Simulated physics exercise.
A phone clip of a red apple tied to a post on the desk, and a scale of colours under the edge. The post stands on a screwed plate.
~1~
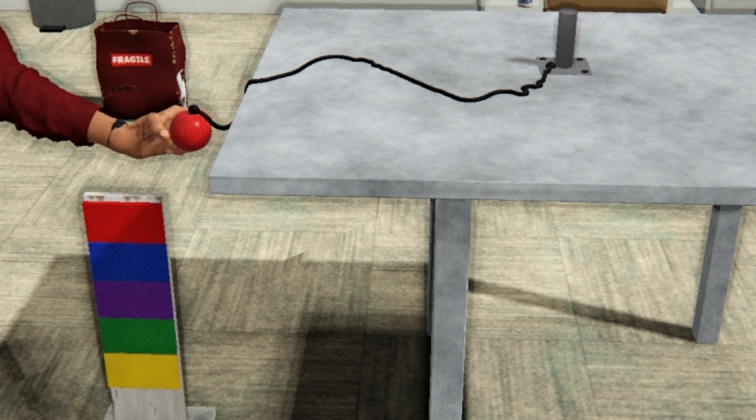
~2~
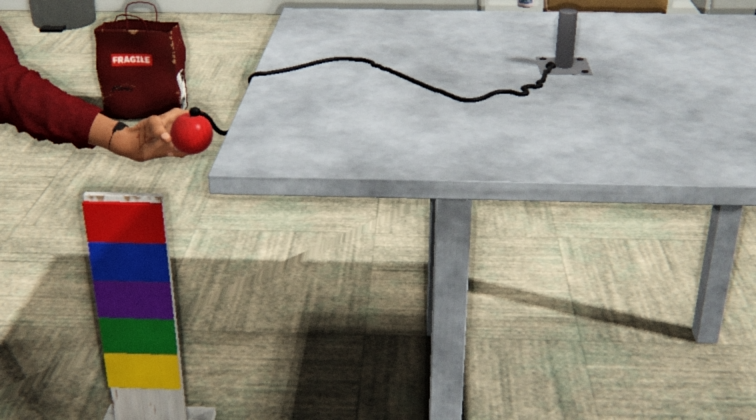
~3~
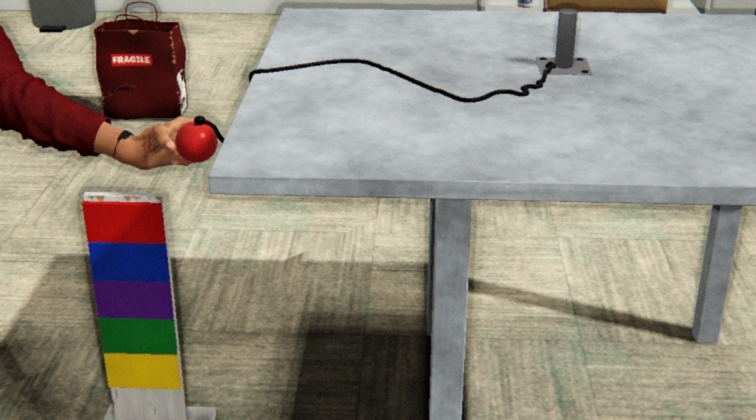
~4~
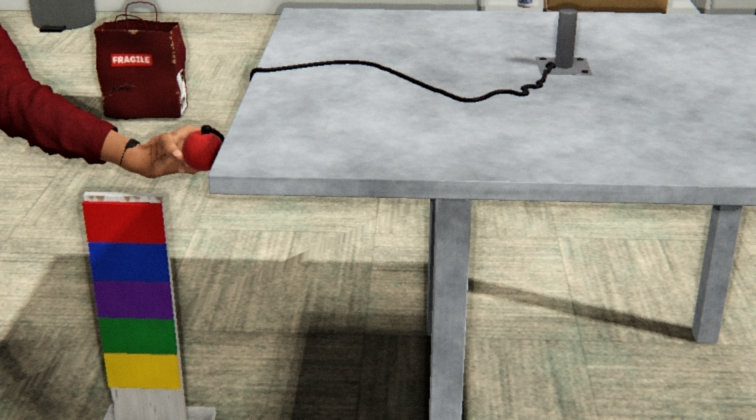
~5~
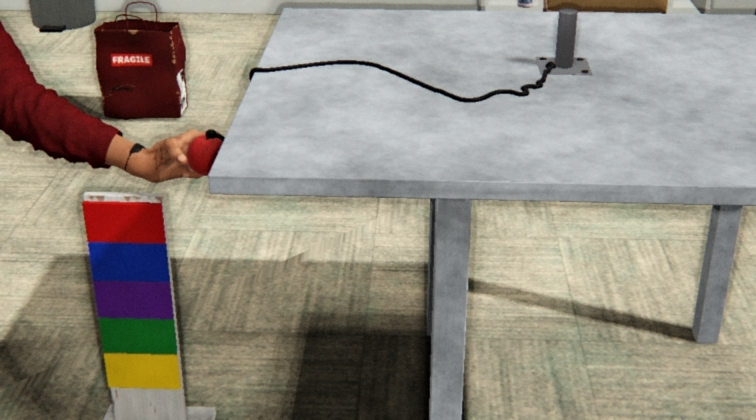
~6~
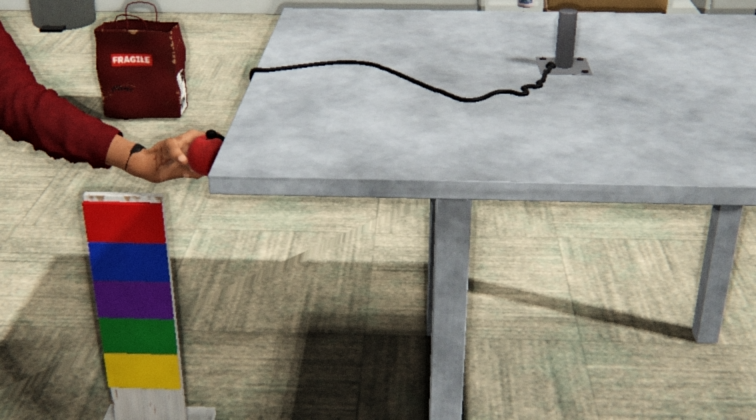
In this clip, a hand holding a red apple on a black cord tied to a post on a gray table moves slightly right and down, partly behind the table's left edge, near an upright board of coloured bands.
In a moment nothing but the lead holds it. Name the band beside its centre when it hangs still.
The lead holds its middle at green.
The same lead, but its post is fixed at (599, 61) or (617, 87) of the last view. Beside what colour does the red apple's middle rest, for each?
In that order: Purple; purple.
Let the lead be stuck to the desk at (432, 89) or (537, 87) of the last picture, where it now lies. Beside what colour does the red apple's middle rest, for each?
Try by try: Blue; purple.
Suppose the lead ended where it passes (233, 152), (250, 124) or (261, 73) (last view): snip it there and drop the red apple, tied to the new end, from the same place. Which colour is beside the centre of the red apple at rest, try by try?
Taking them in turn: Purple; blue; red.
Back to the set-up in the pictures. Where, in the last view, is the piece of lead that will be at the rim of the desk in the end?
Near (367, 64).
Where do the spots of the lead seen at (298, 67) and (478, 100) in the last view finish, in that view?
Near (250, 162) and (399, 76).
Early on, apple near (252, 300); level with purple.
Midway, apple near (261, 328); level with green.
Finally, apple near (263, 334); level with green. At green.
